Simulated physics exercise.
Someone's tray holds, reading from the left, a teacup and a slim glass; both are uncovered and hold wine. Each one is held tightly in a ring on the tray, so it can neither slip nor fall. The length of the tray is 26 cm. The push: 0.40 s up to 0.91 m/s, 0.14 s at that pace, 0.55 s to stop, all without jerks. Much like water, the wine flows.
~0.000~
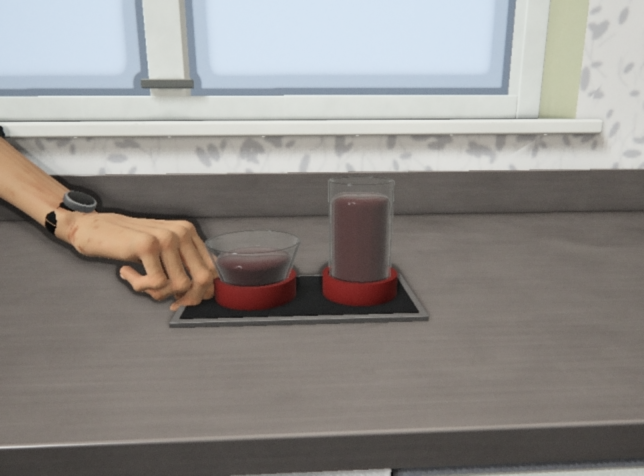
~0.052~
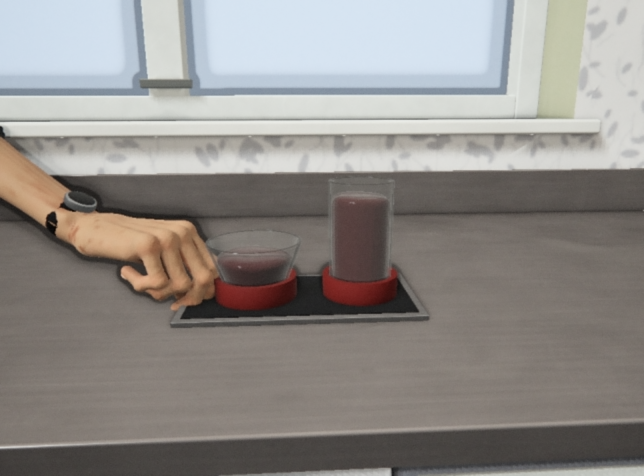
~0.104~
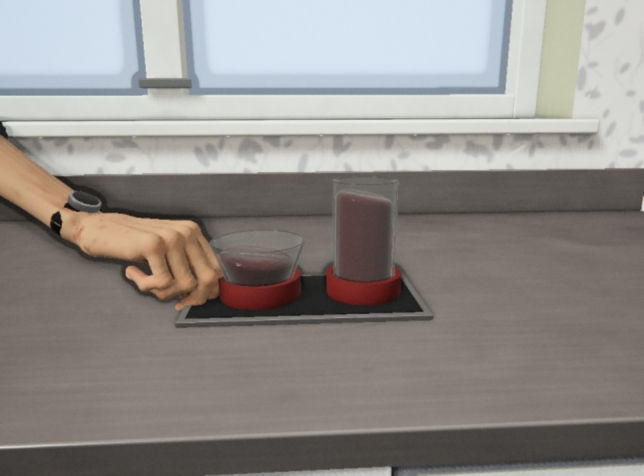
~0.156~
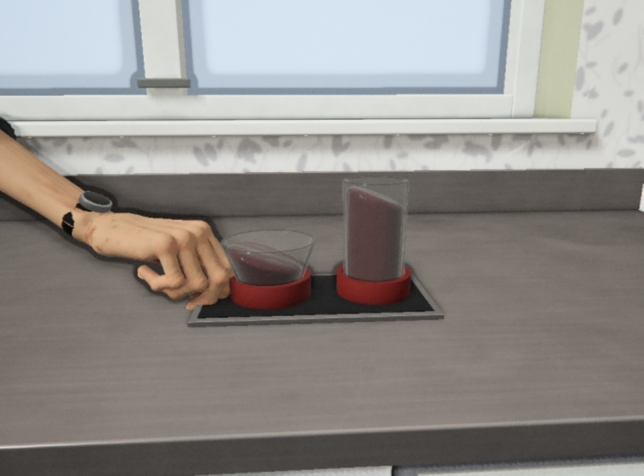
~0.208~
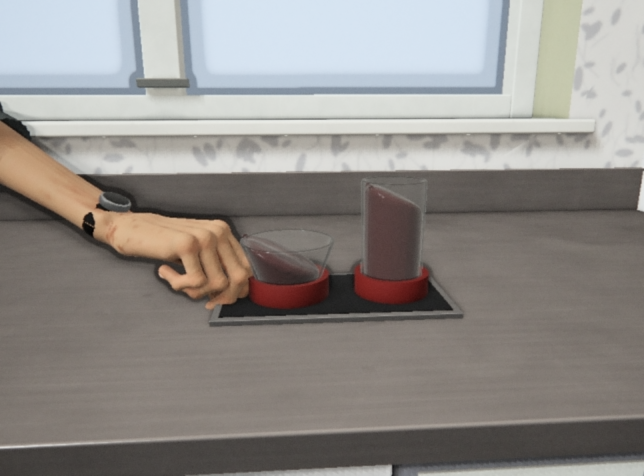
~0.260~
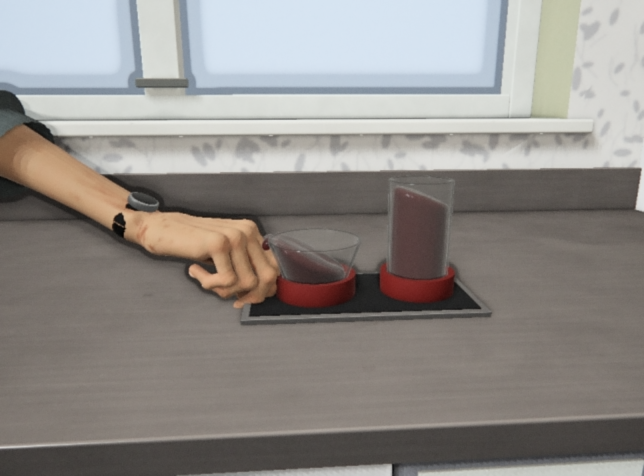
At the start, a hand rests at the left end of a small tray on a counter, where a wide, low cup and a slim glass hold level, dark reddish liquid. The hand smoothly pushes the tray a short way right, and both surfaces tilt, higher on the left, remaining slanted at the end.
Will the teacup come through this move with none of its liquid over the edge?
No. Some escapes.
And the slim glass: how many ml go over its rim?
0 ml.
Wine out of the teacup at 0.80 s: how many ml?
4 ml.
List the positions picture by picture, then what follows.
In the first picture, 0.0 cm from the start; teacup, level (217, 255) left, (293, 253) right, rim (300, 242); slim glass, level (332, 196) left, (389, 196) right, rim (392, 182); the wine in the teacup stands 15 mm below the rim.
In the second picture, 0.1 cm from the start; teacup, level (217, 254) left, (293, 254) right.
In the third picture, 0.5 cm from the start; teacup, level (219, 251) left, (295, 257) right.
In the fourth picture, 1.7 cm from the start; teacup, level (226, 244) left, (298, 259) right.
In the fifth picture, 3.8 cm from the start; teacup, level (243, 240) left, (311, 260) right.
In the sixth picture, 6.8 cm from the start; teacup, level (272, 240) left, (338, 260) right; slim glass, level (391, 186) left, (446, 201) right.
By 0.53 s the tray moves at 0.91 m/s; losses from the left are 3, 0 ml.
By 0.80 s the tray moves at 0.50 m/s; losses from the left are 3, 0 ml.
By 1.07 s the tray moves at 0.00 m/s; losses from the left are 6, 0 ml.
By 1.34 s the tray moves at 0.00 m/s; losses from the left are 6, 0 ml.
At rest losses from the left are 6, 0 ml.
